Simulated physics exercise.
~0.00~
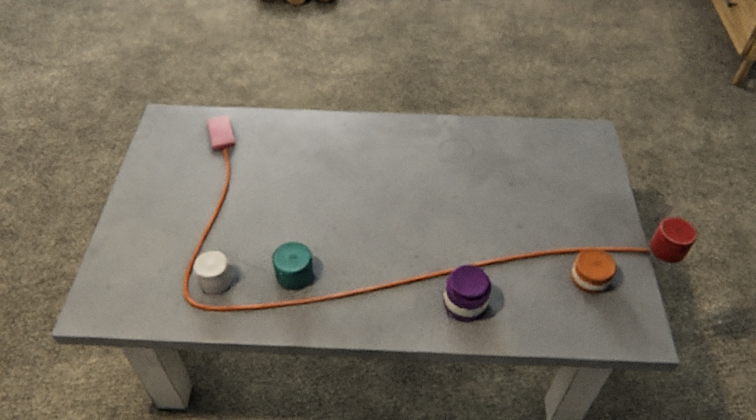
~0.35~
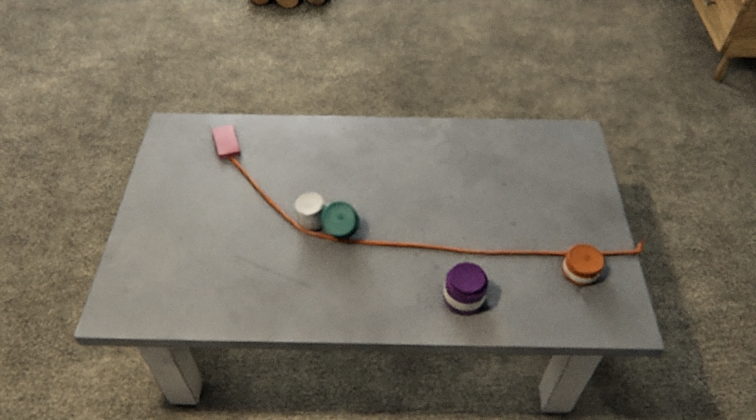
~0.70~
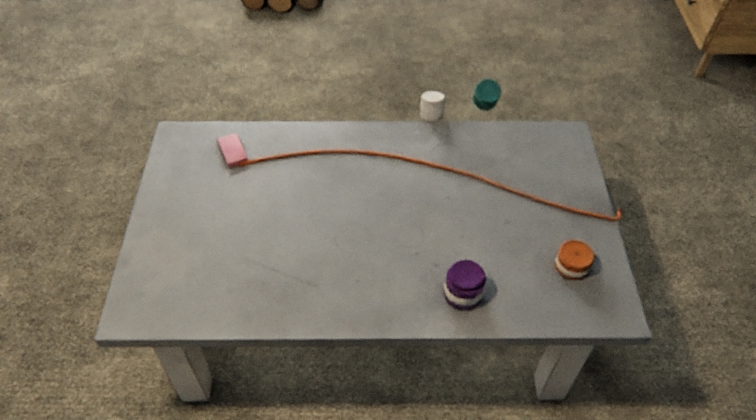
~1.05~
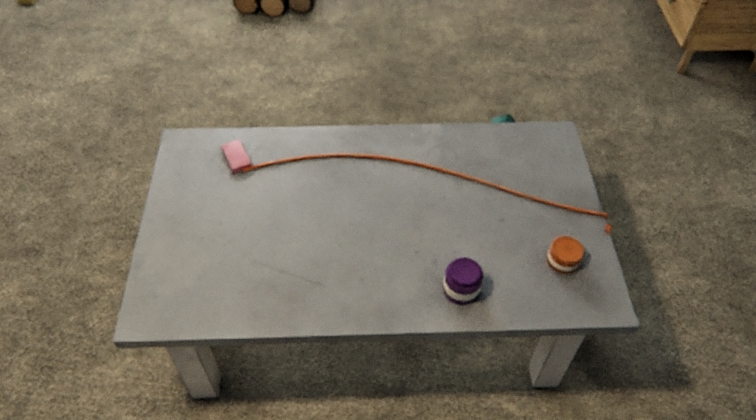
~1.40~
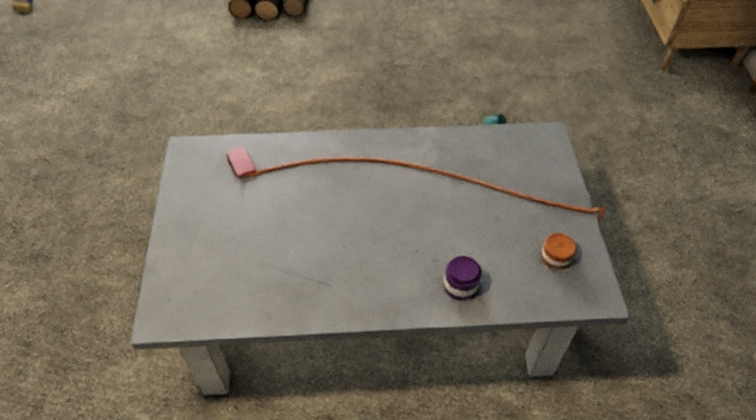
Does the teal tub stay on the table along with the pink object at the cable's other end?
No, the teal tub is swept off the back of the table by the cable. The pink object is still on the tabletop at the end.
